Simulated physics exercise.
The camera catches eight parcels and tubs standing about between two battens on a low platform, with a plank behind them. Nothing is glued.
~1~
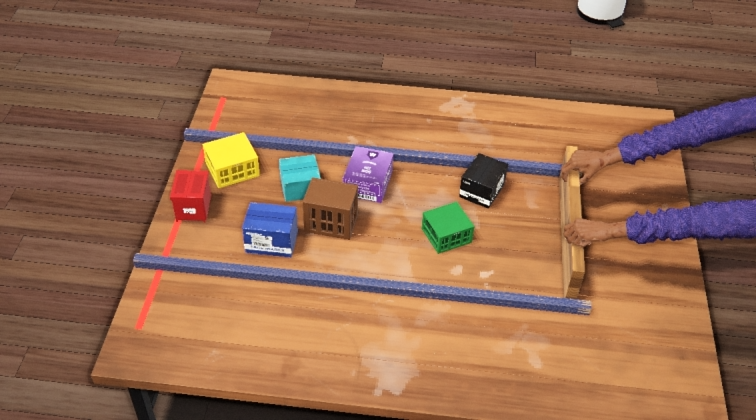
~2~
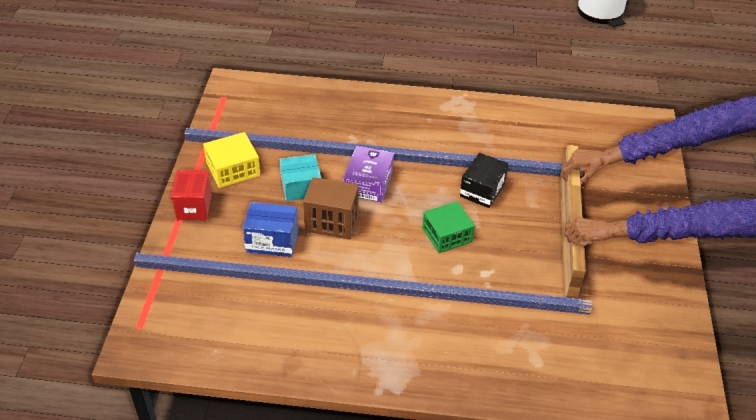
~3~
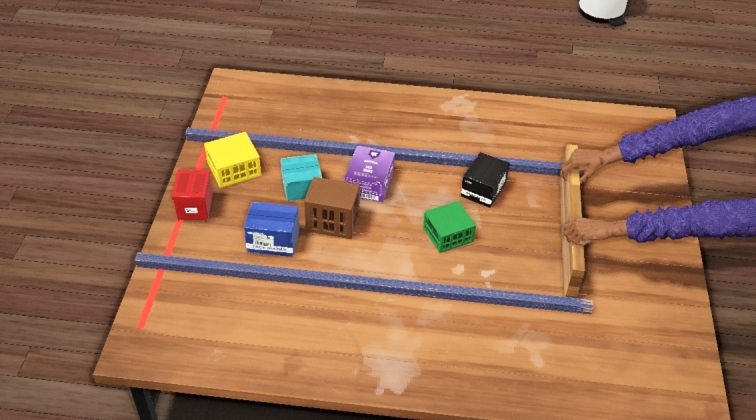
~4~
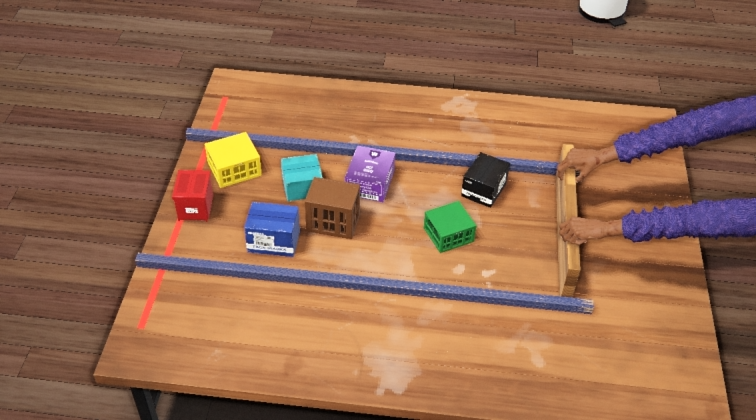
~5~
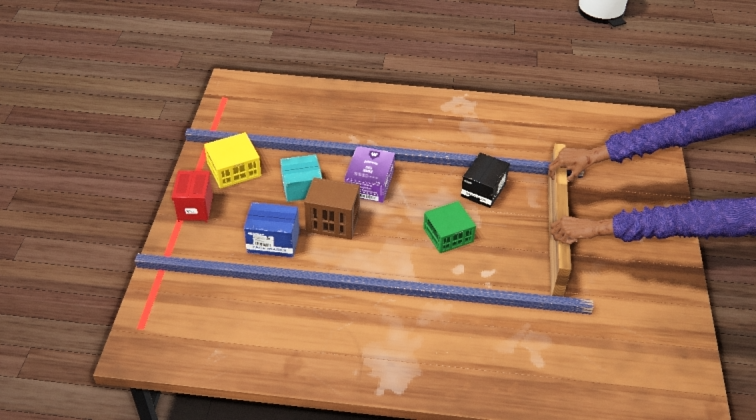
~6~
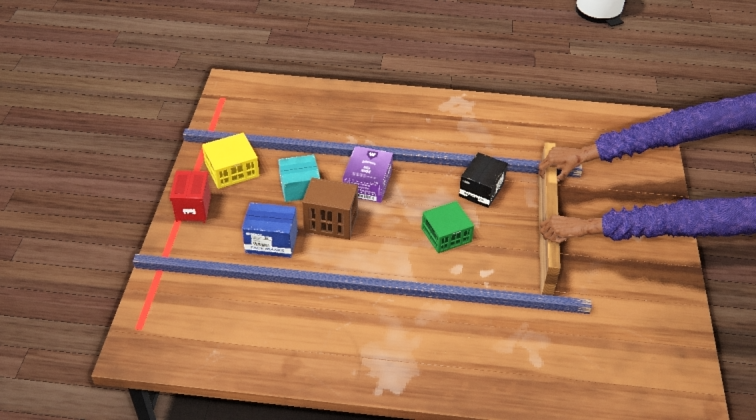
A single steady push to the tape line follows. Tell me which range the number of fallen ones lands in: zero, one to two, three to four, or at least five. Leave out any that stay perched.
I expect five or a larger number to end up below.
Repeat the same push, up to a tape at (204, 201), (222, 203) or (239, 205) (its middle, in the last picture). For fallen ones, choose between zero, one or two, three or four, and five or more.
Result per tape, in order - 5 or more / either three or four / either three or four.
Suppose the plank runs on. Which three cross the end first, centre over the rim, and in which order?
You'd see the yellow crate first, then the red tote, then the turquoise box.
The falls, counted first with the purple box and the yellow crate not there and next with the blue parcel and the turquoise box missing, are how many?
Going first to second: 3 and 4.
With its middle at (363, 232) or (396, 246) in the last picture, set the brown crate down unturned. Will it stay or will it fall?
In turn it survives; stays on.
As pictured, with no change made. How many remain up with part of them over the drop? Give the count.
Things overhanging at the end: 3.
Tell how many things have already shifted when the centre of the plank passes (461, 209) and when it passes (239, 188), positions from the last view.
Counting first: 2, next 8.
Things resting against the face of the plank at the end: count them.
3 in contact.
Early on, none off yet; red tote at rest near (191, 197); yellow crate at rest near (231, 161); blue parcel at rest near (271, 230).
A while later, none off yet; red tote at rest near (191, 197); yellow crate travelled a little near (215, 158); blue parcel travelled about its own width near (236, 234).
Further along, one off so far; red tote travelled about its own width near (152, 192); yellow crate in the air near (154, 202); blue parcel travelled about its own width near (215, 235).
Finally, the number that fall off is five or more; lost, purple box, brown crate, turquoise box, yellow crate and red tote.
